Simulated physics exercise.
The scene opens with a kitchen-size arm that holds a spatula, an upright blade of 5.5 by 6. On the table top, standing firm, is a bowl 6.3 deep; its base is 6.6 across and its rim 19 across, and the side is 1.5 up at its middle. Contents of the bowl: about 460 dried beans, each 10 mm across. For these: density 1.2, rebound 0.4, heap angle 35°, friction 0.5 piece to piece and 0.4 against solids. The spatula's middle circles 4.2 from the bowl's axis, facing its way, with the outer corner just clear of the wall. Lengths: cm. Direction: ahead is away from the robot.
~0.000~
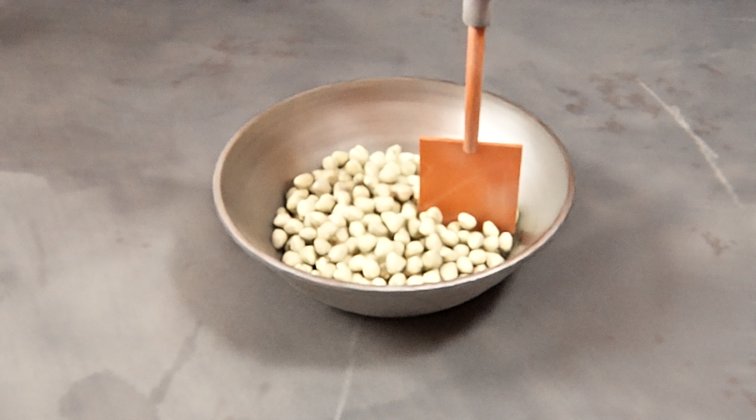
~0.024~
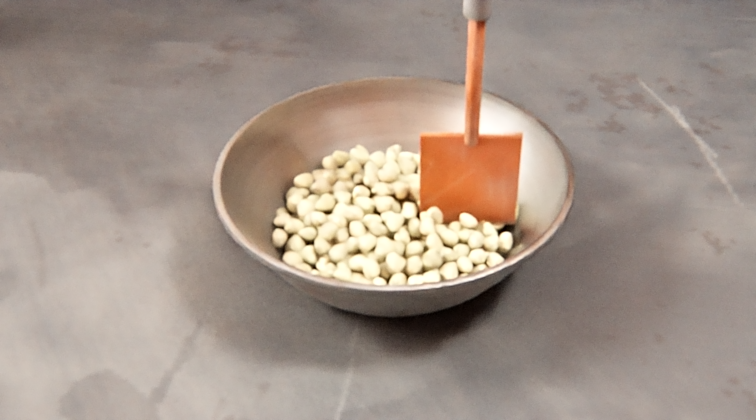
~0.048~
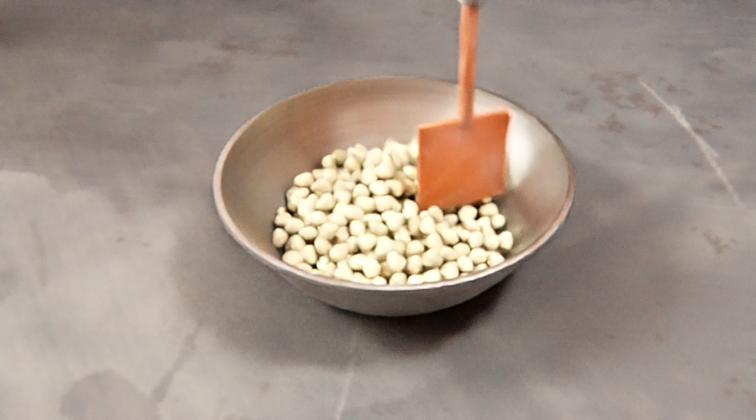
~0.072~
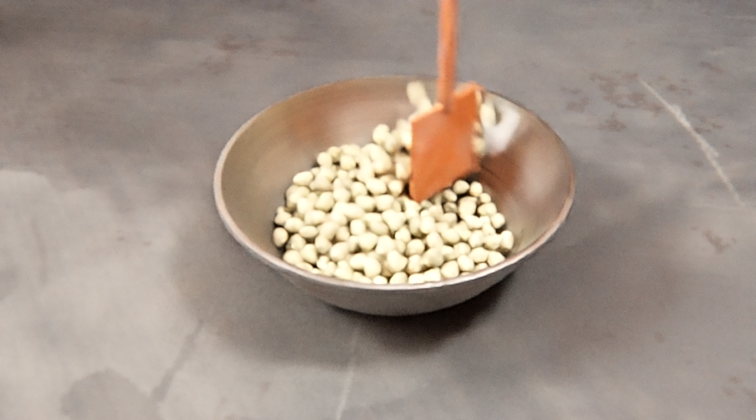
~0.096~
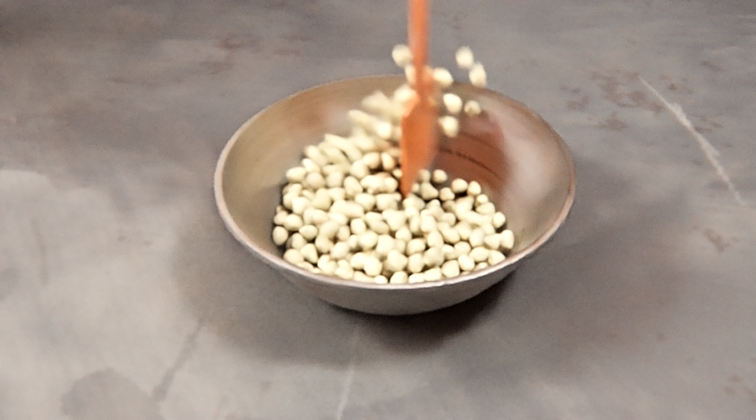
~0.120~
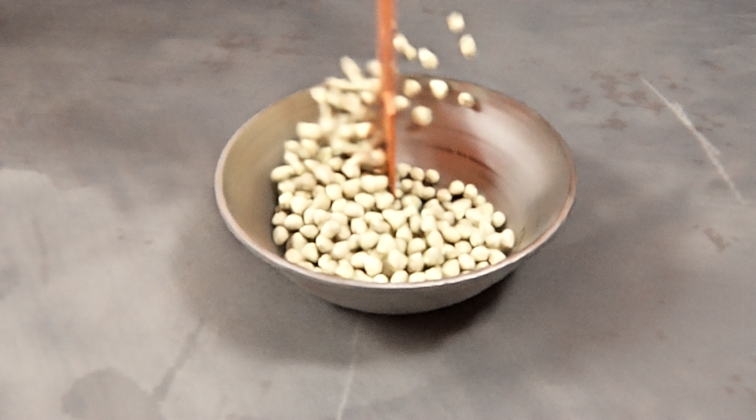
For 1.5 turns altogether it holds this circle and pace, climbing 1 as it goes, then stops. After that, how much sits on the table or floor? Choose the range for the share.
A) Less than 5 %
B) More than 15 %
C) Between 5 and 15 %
More than 15 %.
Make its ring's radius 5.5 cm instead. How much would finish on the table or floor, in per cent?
It would be close to 0 per cent then.
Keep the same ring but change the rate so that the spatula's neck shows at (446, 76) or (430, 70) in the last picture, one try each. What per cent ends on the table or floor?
Roughly 10 per cent on the first try and 15 per cent on the second.
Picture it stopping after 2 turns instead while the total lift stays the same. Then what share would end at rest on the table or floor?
I'd expect around 35 per cent.
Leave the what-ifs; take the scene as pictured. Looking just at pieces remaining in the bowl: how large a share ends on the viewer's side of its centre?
Some 50 per cent.
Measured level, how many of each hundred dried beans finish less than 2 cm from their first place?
I'd say something near 25 percent.
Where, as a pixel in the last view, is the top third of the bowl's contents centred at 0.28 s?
Upper-third centre: Approx. (394, 253) px.
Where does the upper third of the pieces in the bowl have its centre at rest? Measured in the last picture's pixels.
Estimated centre: (367, 206).
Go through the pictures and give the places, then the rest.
Spatula neck at (472, 117), 0° round; upper third of the load around (387, 215), from x 280 to 510, top at y 150; 461 in the bowl, in the first frame.
Spatula neck at (473, 111), 8° round; upper third of the load around (386, 210), from x 280 to 510, top at y 150, in the second frame.
Spatula neck at (466, 94), 29° round; upper third of the load around (392, 203), from x 280 to 505, top at y 140, in the third frame.
Spatula neck at (447, 78), 54° round; upper third of the load around (387, 188), from x 280 to 505, top at y 95, in the fourth frame.
Spatula neck at (419, 68), 79° round; upper third of the load around (377, 170), from x 280 to 505, top at y 55; 460 in the bowl, 1 in flight or on the tool, in the fifth frame.
Spatula neck at (388, 65), 104° round; upper third of the load around (356, 161), from x 280 to 505, top at y 25; 457 in the bowl, 4 in flight or on the tool, in the sixth frame.
By 0.28 s, 270° round, highest piece 12 above the table; 380 in the bowl, 18 on the table or floor, 63 in flight or on the tool.
By 0.44 s, 76° round, highest piece 8 above the table; 313 in the bowl, 109 on the table or floor, 39 in flight or on the tool.
By 0.72 s, 180° round, highest piece 4 above the table; 302 in the bowl, 158 on the table or floor, 1 in flight or on the tool.
By 1.42 s, 180° round, highest piece 4 above the table; 302 in the bowl, 159 on the table or floor.
Final count, 302 in the bowl, 159 on the table or floor. That is 34 % on the table or floor.
